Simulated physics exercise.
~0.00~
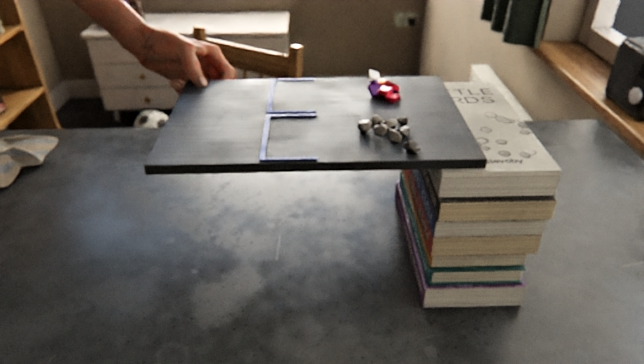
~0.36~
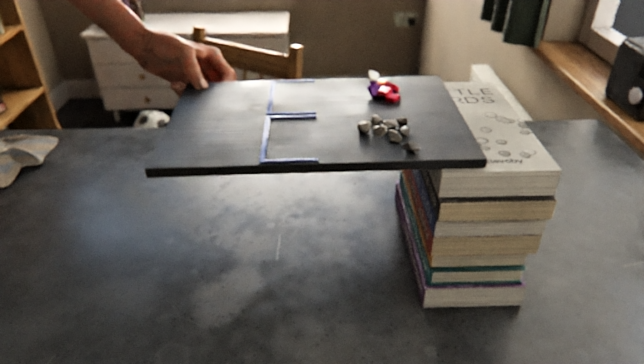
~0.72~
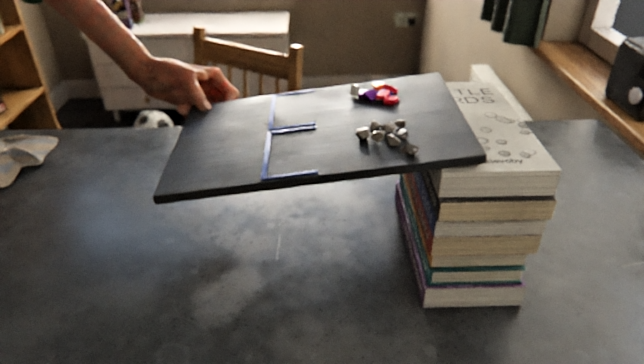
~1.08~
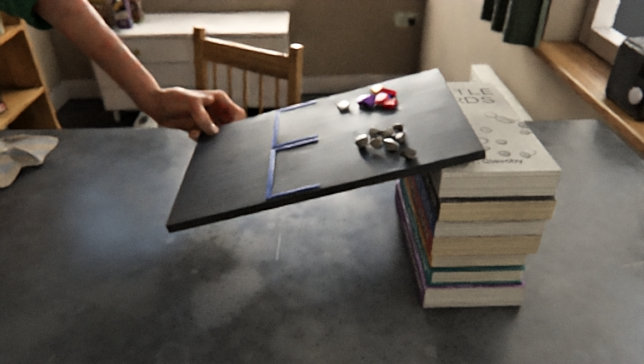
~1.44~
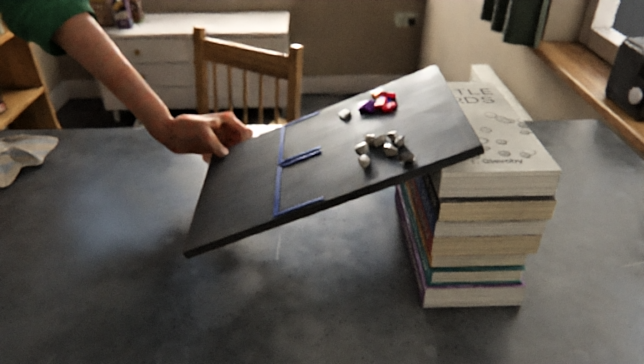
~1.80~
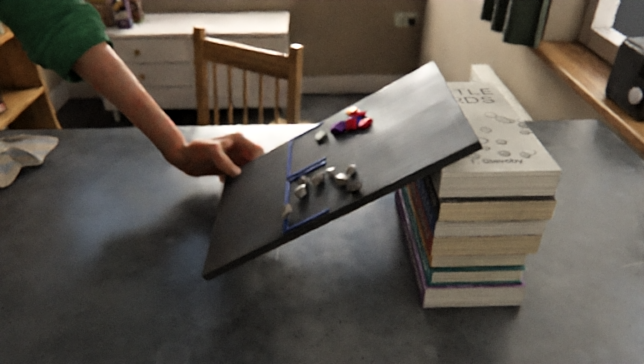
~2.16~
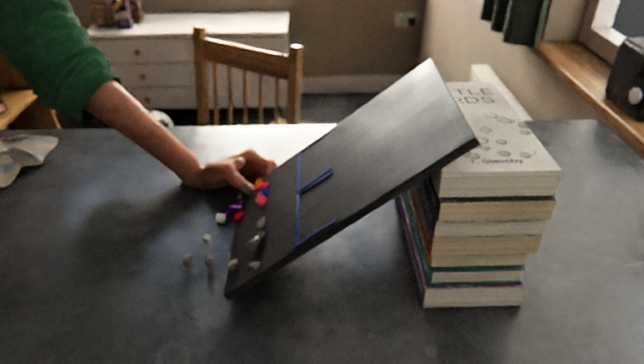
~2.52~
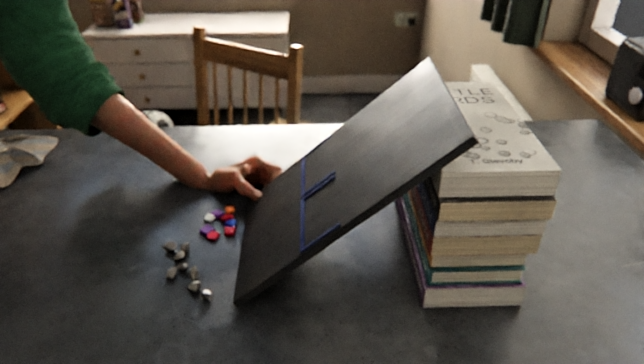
Hand lowering one end of a dark board propped on stacked books, two small heaps sliding past blue strips onto the table.
